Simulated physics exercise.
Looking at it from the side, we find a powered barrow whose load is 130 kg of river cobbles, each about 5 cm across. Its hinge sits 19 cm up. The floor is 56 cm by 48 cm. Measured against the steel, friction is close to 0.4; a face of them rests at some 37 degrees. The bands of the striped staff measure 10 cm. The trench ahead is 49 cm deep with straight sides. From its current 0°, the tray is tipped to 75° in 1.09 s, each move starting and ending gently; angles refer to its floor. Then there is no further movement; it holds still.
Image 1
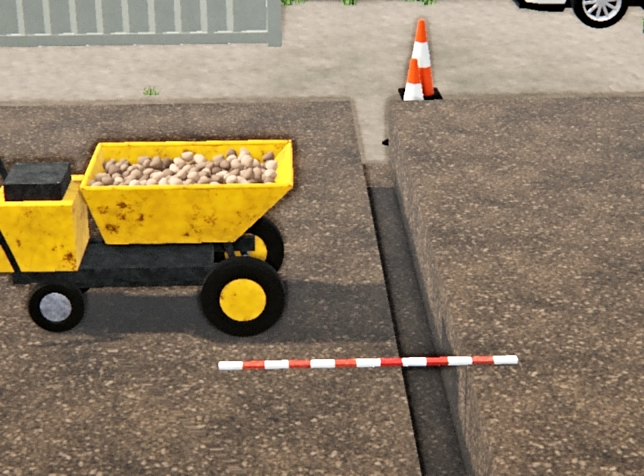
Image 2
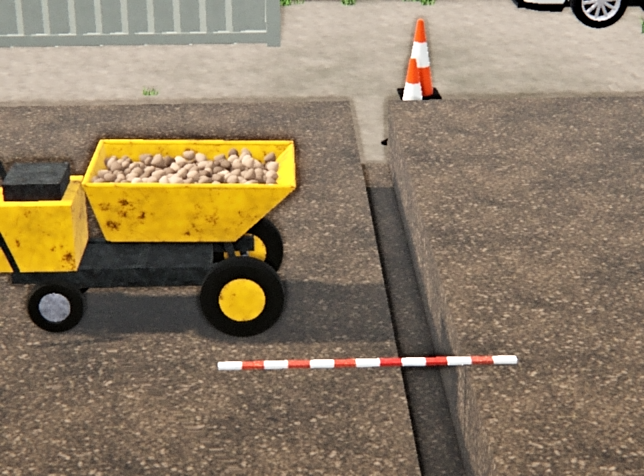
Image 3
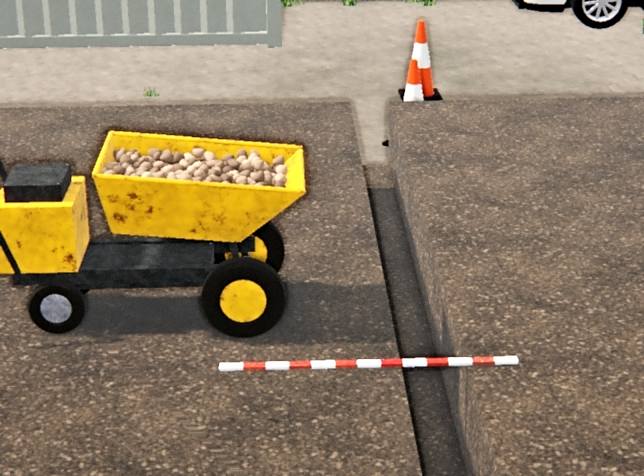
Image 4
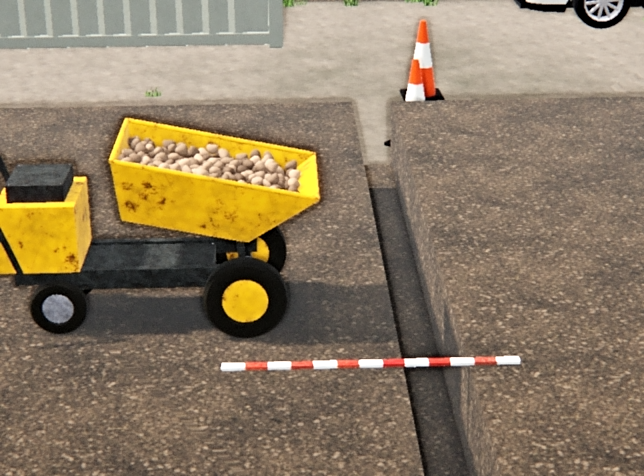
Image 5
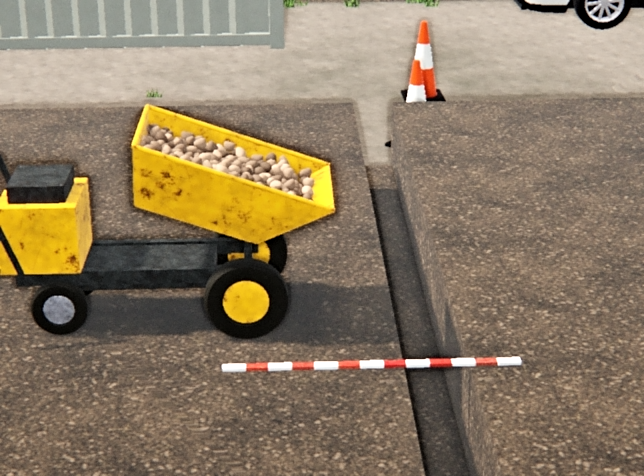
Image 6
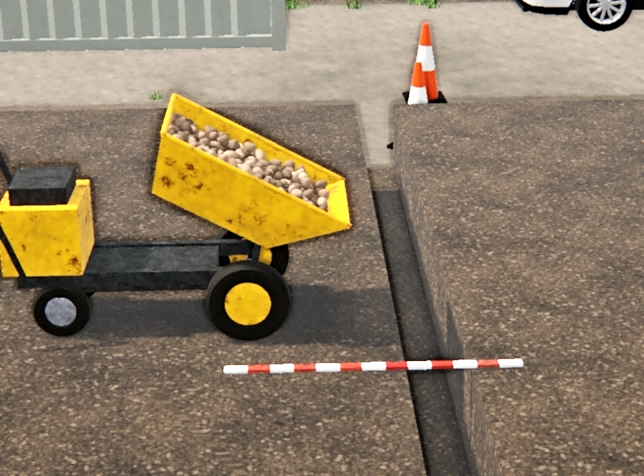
A yellow dumper's tray full of rounded stones tilts steadily down toward the right beside a trench.
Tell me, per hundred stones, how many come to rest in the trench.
94 per hundred.
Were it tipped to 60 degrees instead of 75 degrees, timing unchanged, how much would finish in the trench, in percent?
About 95 per cent would end up in the trench.
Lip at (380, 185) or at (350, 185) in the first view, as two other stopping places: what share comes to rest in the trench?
First place roughly 0%, second roughly 40%.
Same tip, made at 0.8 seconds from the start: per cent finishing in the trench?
Then some 90 per cent would.
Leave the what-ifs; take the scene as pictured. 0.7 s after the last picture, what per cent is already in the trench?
50 per cent or so by then.
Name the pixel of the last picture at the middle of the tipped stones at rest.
Look at roughly (426, 380).
Then, 0.4 s after the last picture the floor is at 63°, 100 % in the tray; the foremost stones are at (381, 262).
Then, 0.7 s after the last picture the floor is at 75°, 42 % in the tray, 5 % short of the trench, 52 % in the trench, 1 % past the trench; the foremost stones are at (459, 294).
Then, 1.1 s after the last picture the floor is at 75°, 8 % in the tray, 5 % short of the trench, 84 % in the trench, 3 % past the trench; the foremost stones are at (542, 303).
Then, 3.0 s after the last picture the floor is at 75°, 0 % in the tray, 3 % short of the trench, 94 % in the trench, 3 % past the trench; the foremost stones are at (595, 301).
